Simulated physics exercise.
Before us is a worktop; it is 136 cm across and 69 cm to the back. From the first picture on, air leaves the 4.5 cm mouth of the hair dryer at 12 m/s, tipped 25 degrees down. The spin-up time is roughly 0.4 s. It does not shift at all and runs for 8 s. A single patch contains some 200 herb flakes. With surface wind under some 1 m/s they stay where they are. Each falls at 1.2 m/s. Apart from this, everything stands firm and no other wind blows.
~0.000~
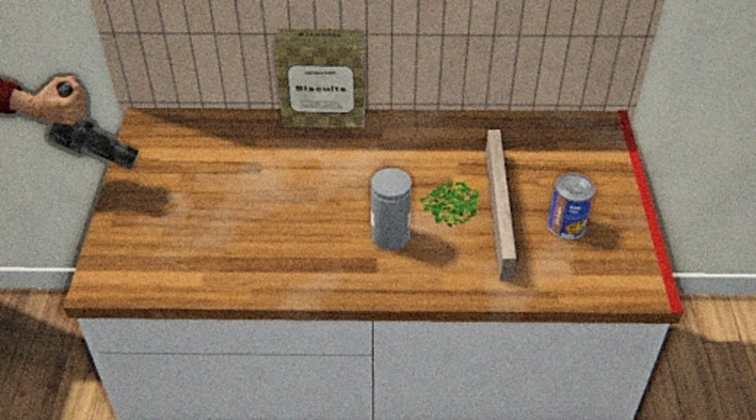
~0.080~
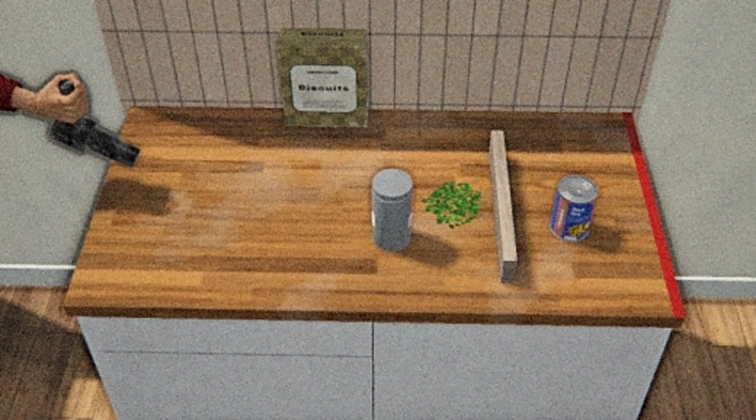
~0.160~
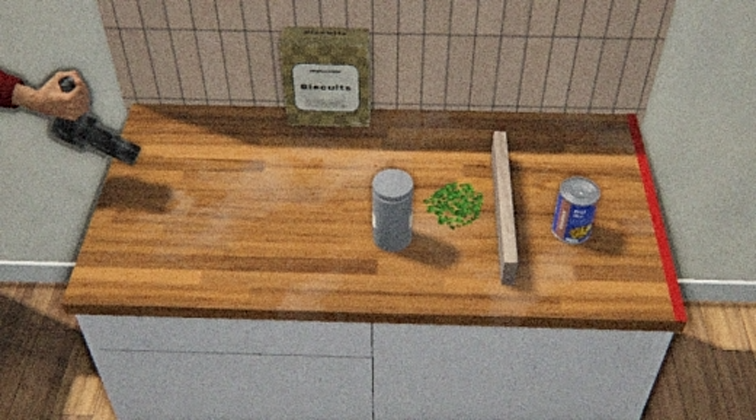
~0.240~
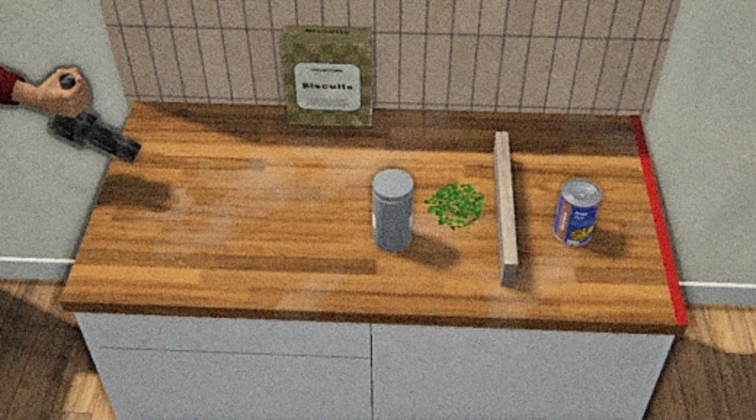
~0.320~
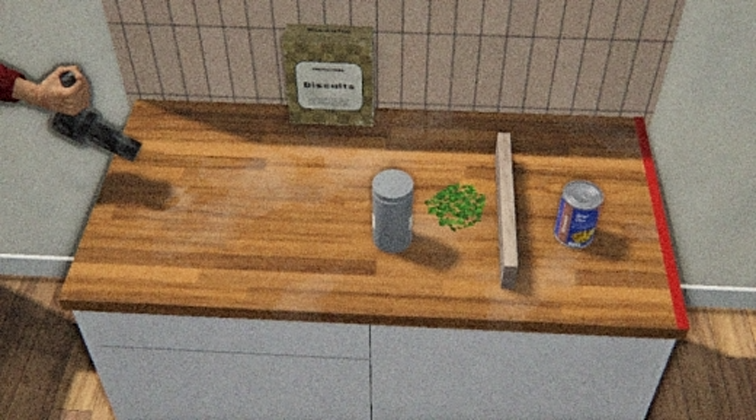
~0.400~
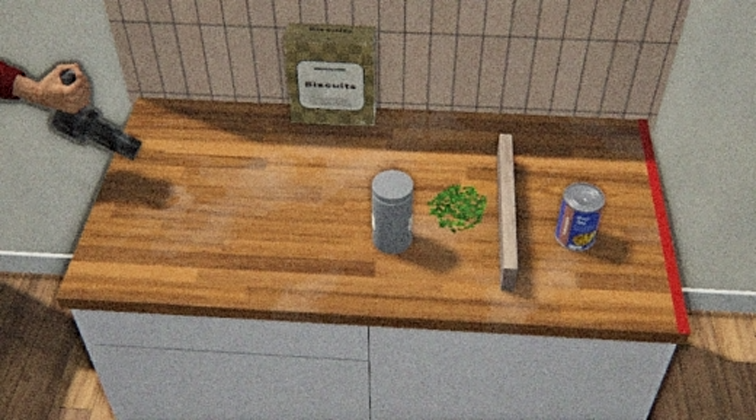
To begin with, a hand holds a dark hair dryer at the left of a wooden worktop, pointed toward a grey jar, a patch of green herb flakes, an upright board and a can, with a biscuits packet behind. The herbs stay in their patch and nothing on the worktop visibly moves.
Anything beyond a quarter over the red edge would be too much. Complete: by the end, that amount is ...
Reached.
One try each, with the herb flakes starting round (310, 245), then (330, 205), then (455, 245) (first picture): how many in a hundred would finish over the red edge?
First try 0 %, second 50 %, third 0 %.
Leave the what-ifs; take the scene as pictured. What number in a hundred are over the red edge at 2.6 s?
About 30 %.
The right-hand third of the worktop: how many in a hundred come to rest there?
Roughly 0 in a hundred.
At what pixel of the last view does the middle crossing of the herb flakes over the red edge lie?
About (651, 139).
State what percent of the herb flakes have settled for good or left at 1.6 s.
Some 50 per cent.
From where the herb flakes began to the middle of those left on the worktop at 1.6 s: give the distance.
It works out to close to 10 cm.
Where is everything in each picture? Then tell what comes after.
In the first picture, the middle of the herb flakes is near (454, 202), none has stirred yet and the mouth of the hair dryer is at (135, 160).
In the second picture, the middle of the herb flakes is near (456, 202), none has stirred yet and the red edge is centred on (656, 204).
In the third picture, the middle of the herb flakes is near (458, 203), none has stirred yet, the top of a board is at (505, 192) and the top of a jar is at (393, 183).
In the fourth picture, the middle of the herb flakes is near (459, 204) and none has stirred yet.
In the fifth picture, the middle of the herb flakes is near (460, 205) and none has stirred yet.
In the sixth picture, the middle of the herb flakes is near (460, 206) and none has stirred yet.
After 1.6 s, 54 % are on the move or not yet settled, 12 % are over the red edge; the middle of those still in play is near (497, 192).
After 2.6 s, 36 % are on the move or not yet settled, 28 % are over the red edge; the middle of those still in play is near (498, 187).
After 4.4 s, 12 % are on the move or not yet settled, 49 % are over the red edge.
After 8.0 s, at the end, 56 % are over the red edge.
